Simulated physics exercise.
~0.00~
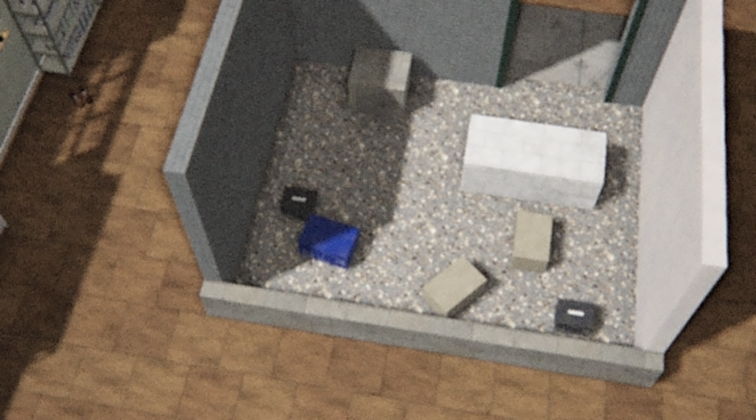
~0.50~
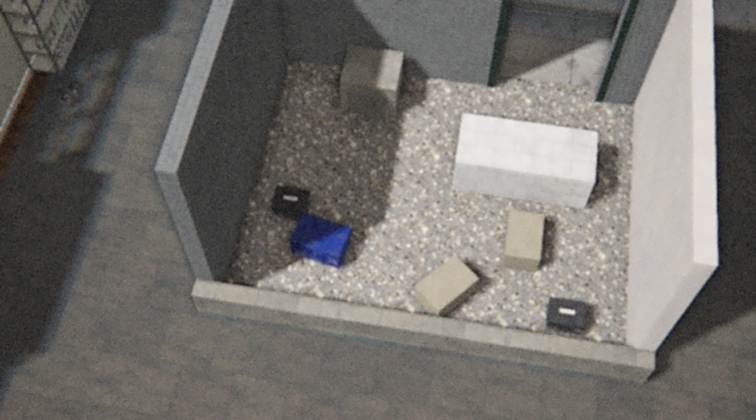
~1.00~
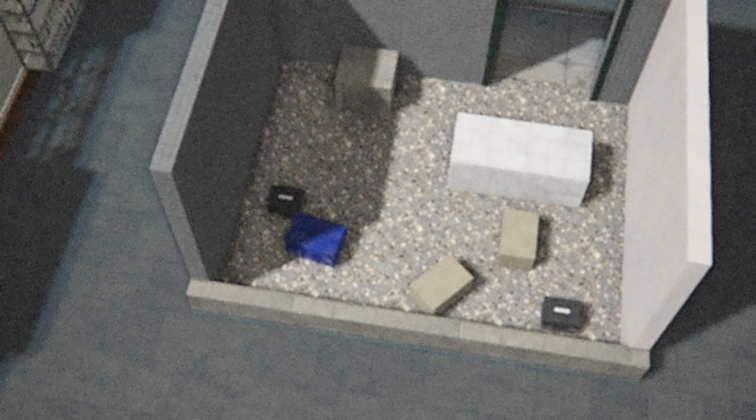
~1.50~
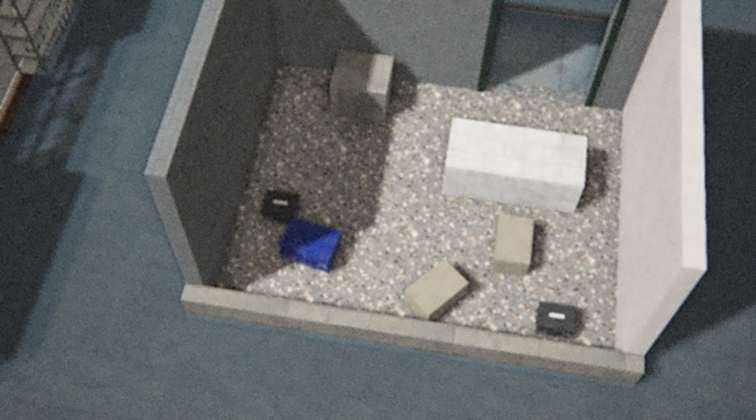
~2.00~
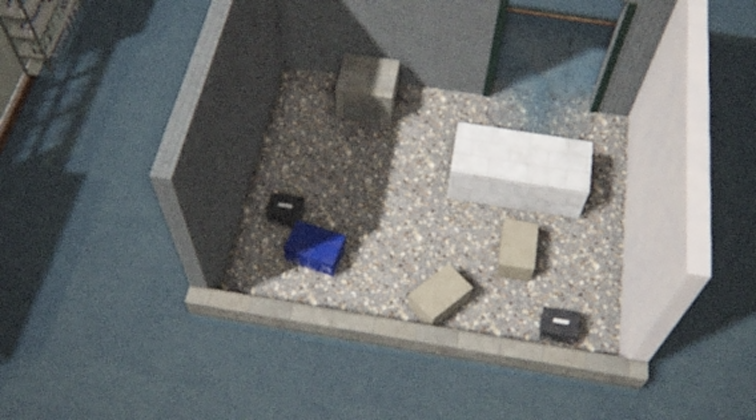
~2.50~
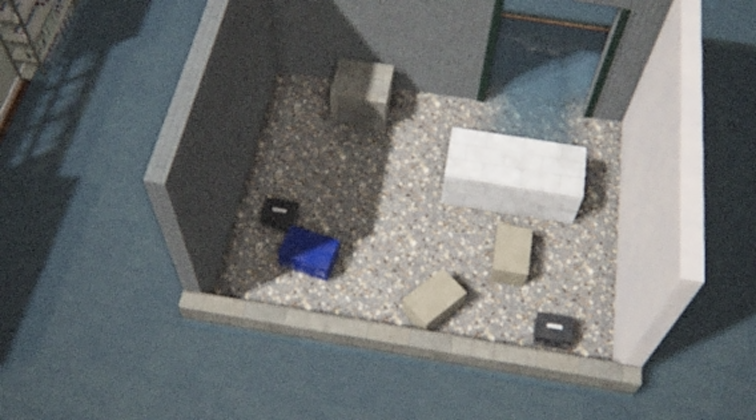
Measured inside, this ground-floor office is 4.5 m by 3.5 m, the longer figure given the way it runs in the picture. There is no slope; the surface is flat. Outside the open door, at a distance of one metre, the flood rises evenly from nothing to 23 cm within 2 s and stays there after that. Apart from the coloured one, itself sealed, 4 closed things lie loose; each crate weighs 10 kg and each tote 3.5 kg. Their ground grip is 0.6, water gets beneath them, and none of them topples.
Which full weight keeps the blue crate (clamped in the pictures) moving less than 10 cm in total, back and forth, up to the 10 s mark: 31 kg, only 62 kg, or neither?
31 kg already does it.
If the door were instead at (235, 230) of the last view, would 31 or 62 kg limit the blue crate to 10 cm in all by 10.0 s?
The big mass is needed.
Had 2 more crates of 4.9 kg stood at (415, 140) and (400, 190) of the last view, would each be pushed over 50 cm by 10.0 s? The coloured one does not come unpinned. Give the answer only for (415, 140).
The shift ends up above the mark.
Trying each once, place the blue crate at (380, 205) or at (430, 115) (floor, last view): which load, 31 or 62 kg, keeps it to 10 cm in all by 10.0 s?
For the first spot the lighter suffices, for the second only the heavier suffices.
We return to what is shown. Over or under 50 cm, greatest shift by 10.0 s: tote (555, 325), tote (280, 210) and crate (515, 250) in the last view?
In that order: Beyond, beyond, below.
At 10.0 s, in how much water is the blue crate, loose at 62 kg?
10 cm, roughly.
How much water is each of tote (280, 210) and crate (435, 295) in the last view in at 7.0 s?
First about 3 cm, second about 3 cm.
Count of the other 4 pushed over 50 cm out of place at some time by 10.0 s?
Tally: 3.
After 3.5 s the blue crate would be 0 cm from its start with 31 kg and 0 cm from its start with 62 kg; 0 cm of water round it then.
After 4.5 s the blue crate would be 0 cm from its start with 31 kg and 0 cm from its start with 62 kg; 0 cm of water round it then.
After 7.0 s the blue crate would be 0 cm from its start with 31 kg and 0 cm from its start with 62 kg; 4 cm of water round it then.
After 10.0 s the blue crate would be 0 cm from its start with 31 kg and 0 cm from its start with 62 kg; 10 cm of water round it then.
